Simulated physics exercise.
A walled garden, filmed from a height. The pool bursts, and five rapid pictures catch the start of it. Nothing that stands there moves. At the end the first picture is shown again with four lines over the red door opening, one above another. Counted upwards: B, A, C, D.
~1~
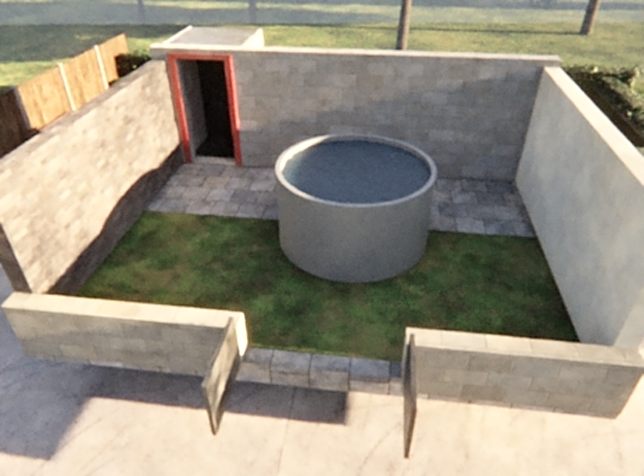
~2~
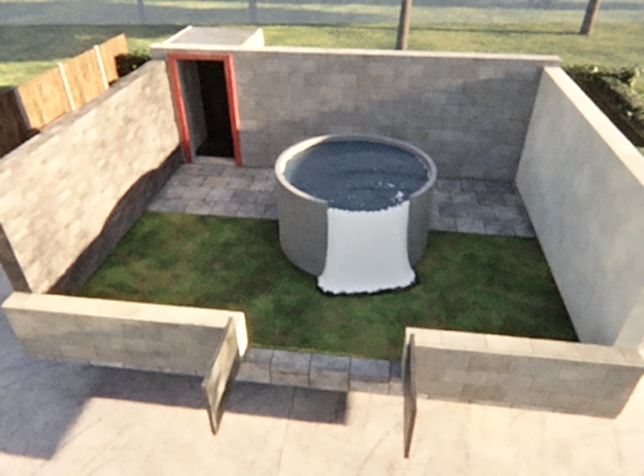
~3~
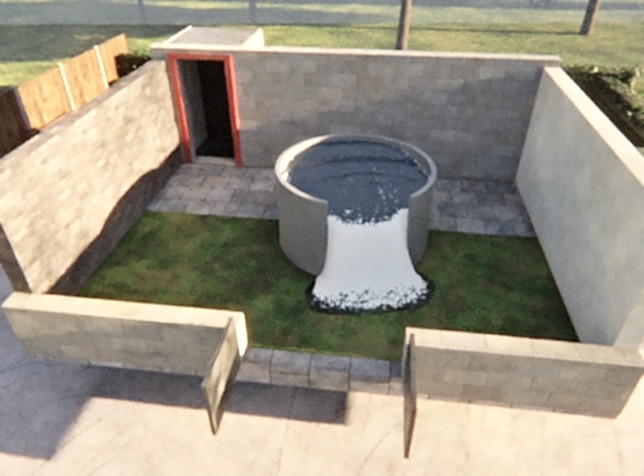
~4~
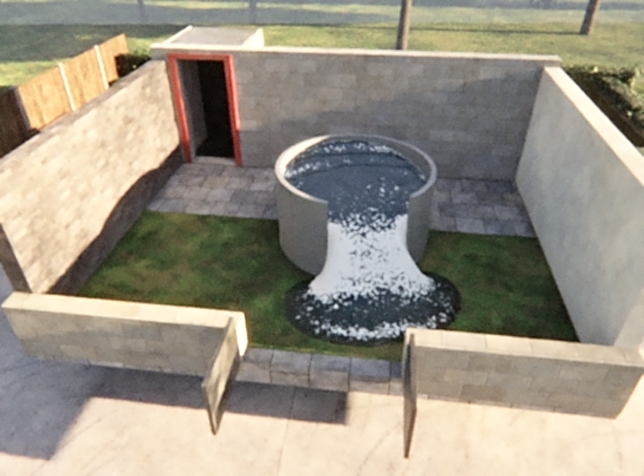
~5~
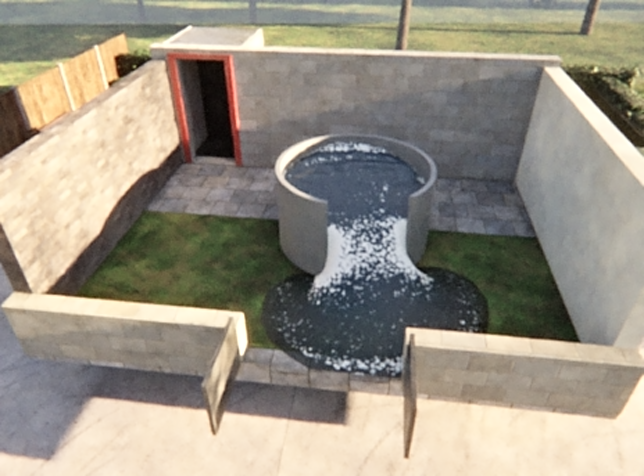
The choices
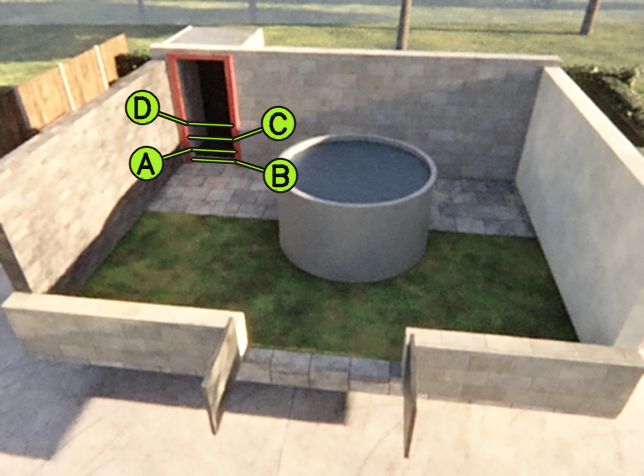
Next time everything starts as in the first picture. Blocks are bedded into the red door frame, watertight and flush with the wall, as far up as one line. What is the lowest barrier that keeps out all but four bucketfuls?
Go for B.
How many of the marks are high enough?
All of them.
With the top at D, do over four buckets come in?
No, not at all.
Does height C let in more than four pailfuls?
No, not at all.
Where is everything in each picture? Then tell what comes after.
Water in the pool at rest, its middle at (355, 171); foot of the red doorway at (214, 164); open gate at (323, 317).
Water covers 2 % of the ground and shows as far out as (413, 275).
Water covers 4 % of the ground and shows as far out as (423, 295).
Water covers 9 % of the ground and shows as far out as (450, 294).
Water covers 15 % of the ground and shows as far out as (482, 316).
On the marked copy, A at (213, 150); B at (214, 160); C at (211, 138); D at (209, 124); from the bottom up B, A, C, D.
If A is chosen, nothing gets over.
If B is chosen, a bucket or two gets in.
If C is chosen, nothing gets over.
If D is chosen, nothing gets over.
